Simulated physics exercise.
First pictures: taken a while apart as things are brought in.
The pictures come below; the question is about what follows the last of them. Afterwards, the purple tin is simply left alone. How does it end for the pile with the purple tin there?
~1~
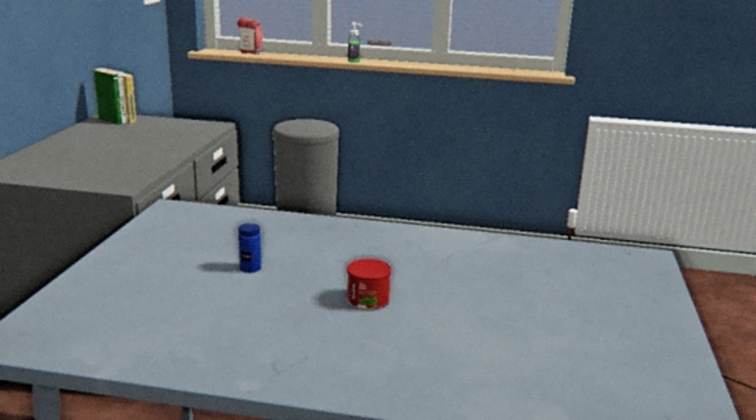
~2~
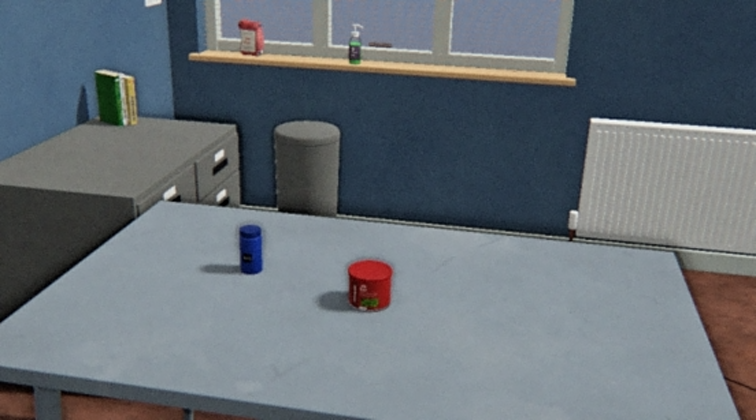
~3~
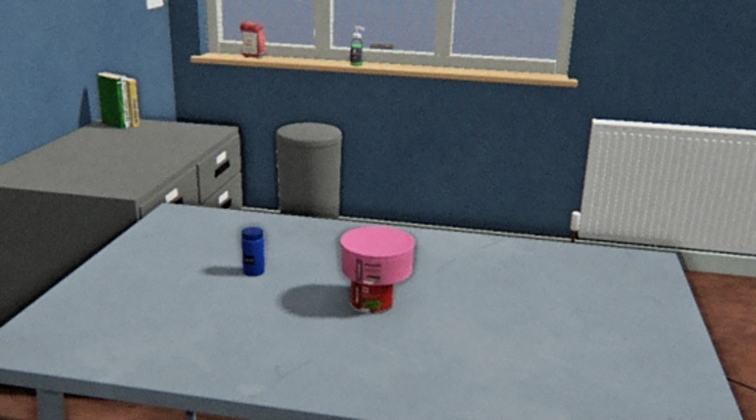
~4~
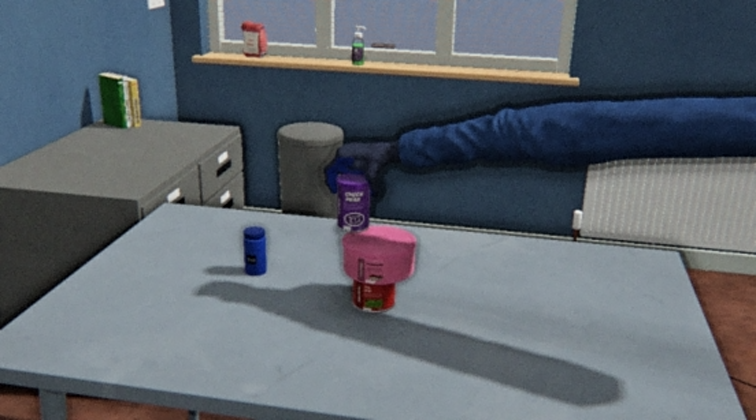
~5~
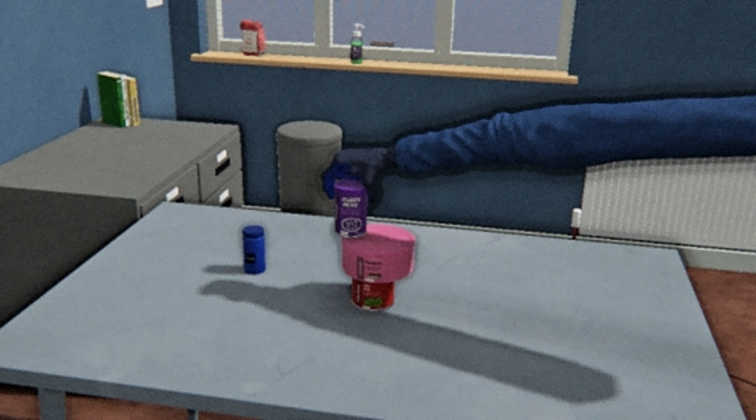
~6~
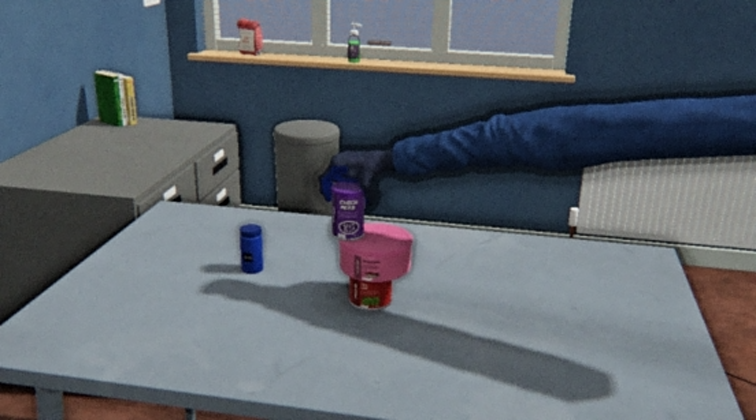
Stays standing.
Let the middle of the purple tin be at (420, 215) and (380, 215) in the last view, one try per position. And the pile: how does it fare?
First case - pile falls; second case - pile steady.
Then, 0.30 s later than the last frame, all is still.
Then, 0.70 s later than the last frame, purple tin resting near (348, 212).
When it is over, all 4 as before. End places, in pixels of the last picture, purple tin near (348, 212). The pile holds.
